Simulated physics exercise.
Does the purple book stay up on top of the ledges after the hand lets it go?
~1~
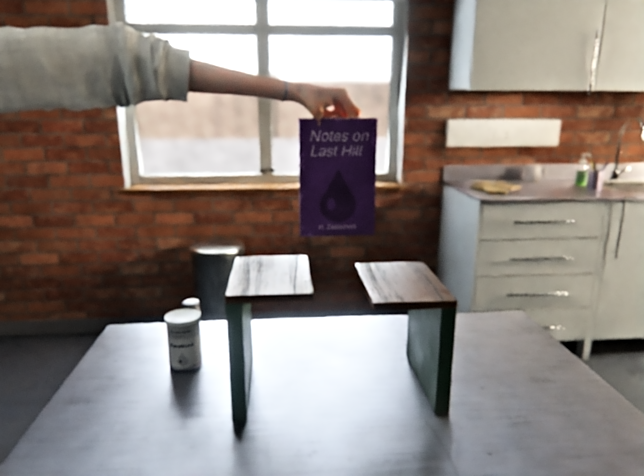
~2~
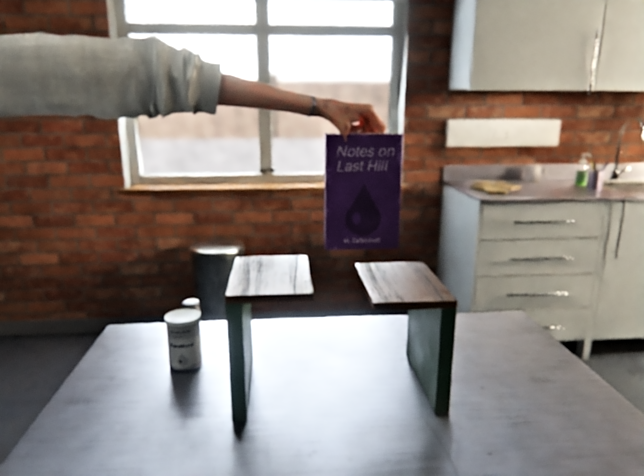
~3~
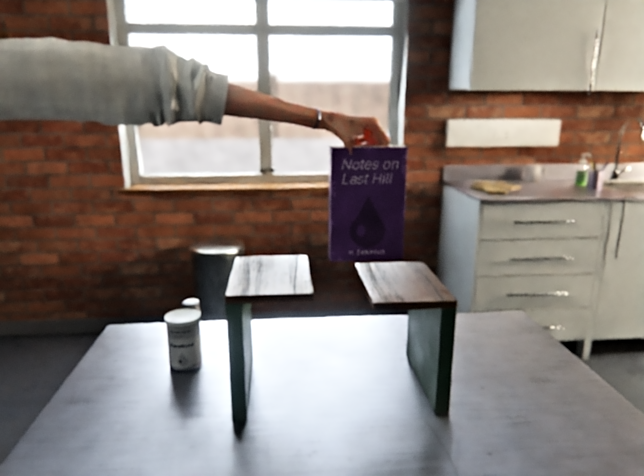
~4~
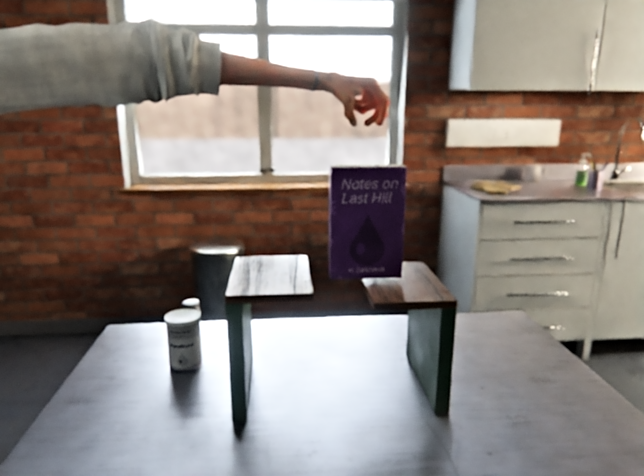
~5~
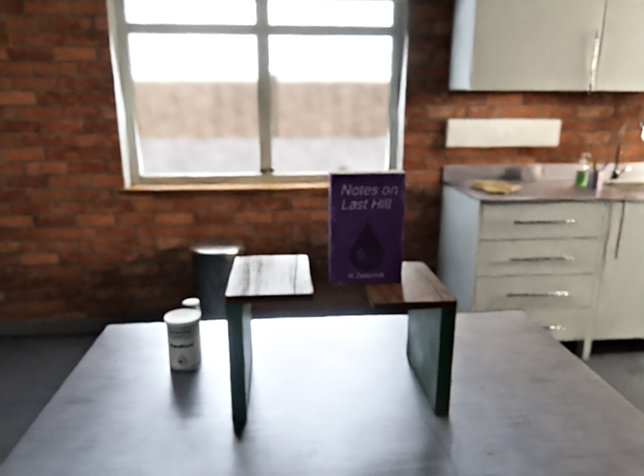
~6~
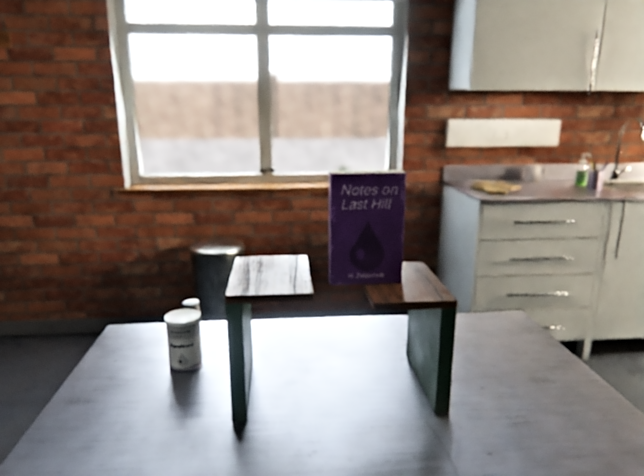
Yes, the purple book stays up, standing upright at the right ledge instead of dropping through the gap.
